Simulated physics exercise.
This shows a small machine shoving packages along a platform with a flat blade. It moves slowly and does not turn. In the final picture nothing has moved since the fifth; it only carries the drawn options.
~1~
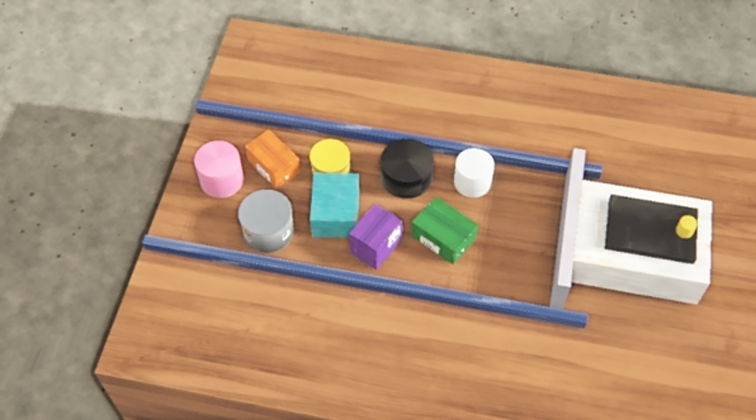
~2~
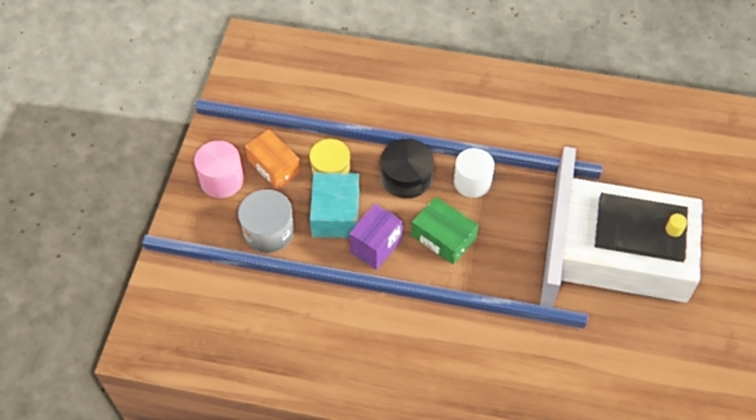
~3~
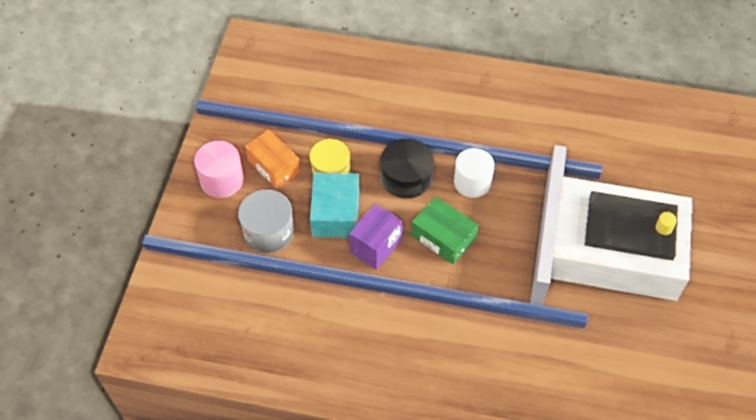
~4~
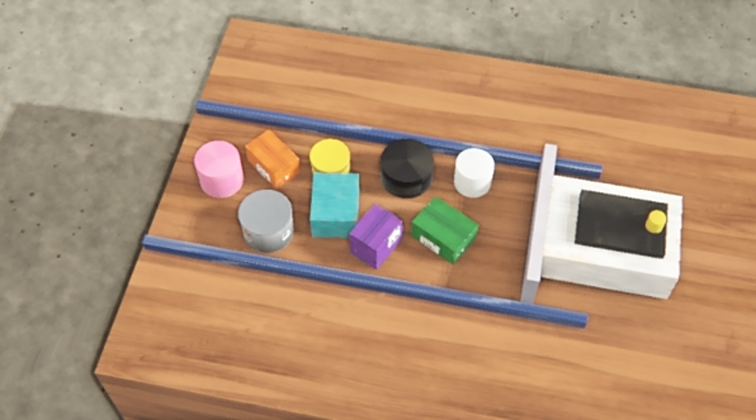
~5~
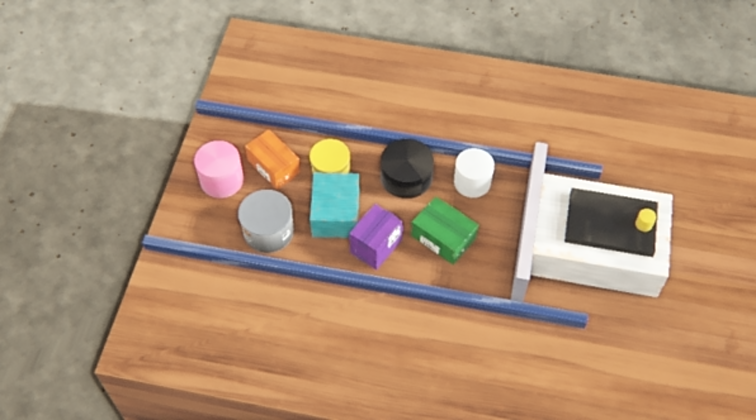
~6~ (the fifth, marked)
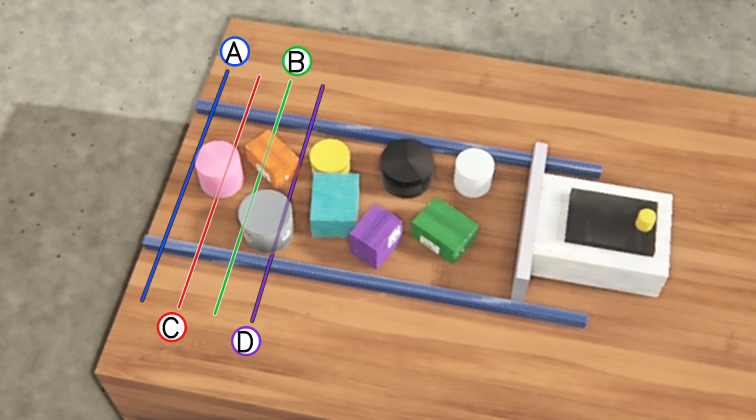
On a wooden platform between two blue rails, a small white machine with a flat blade slides slowly left toward a group of colourful boxes and round containers, which stay still as the gap narrows.
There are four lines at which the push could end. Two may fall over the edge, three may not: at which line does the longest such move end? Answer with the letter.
D.
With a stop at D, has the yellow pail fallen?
No.
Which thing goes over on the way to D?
It is the pink canister.
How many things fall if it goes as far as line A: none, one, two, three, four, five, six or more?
Six or more.
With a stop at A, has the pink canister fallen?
By then, yes.
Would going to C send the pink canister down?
Yes.
On the copy, A at (188, 177); B at (256, 189); C at (222, 183); D at (290, 195).
On D. First, robot (515, 205); white canister (427, 164); purple parcel (368, 241).
Then, robot (426, 190); pink canister (187, 171); orange parcel (225, 157).
Finally, robot (360, 179); pink canister over the edge; grey pail (154, 210); one fallen.
By contrast, A drops nine; B drops four; C drops five.
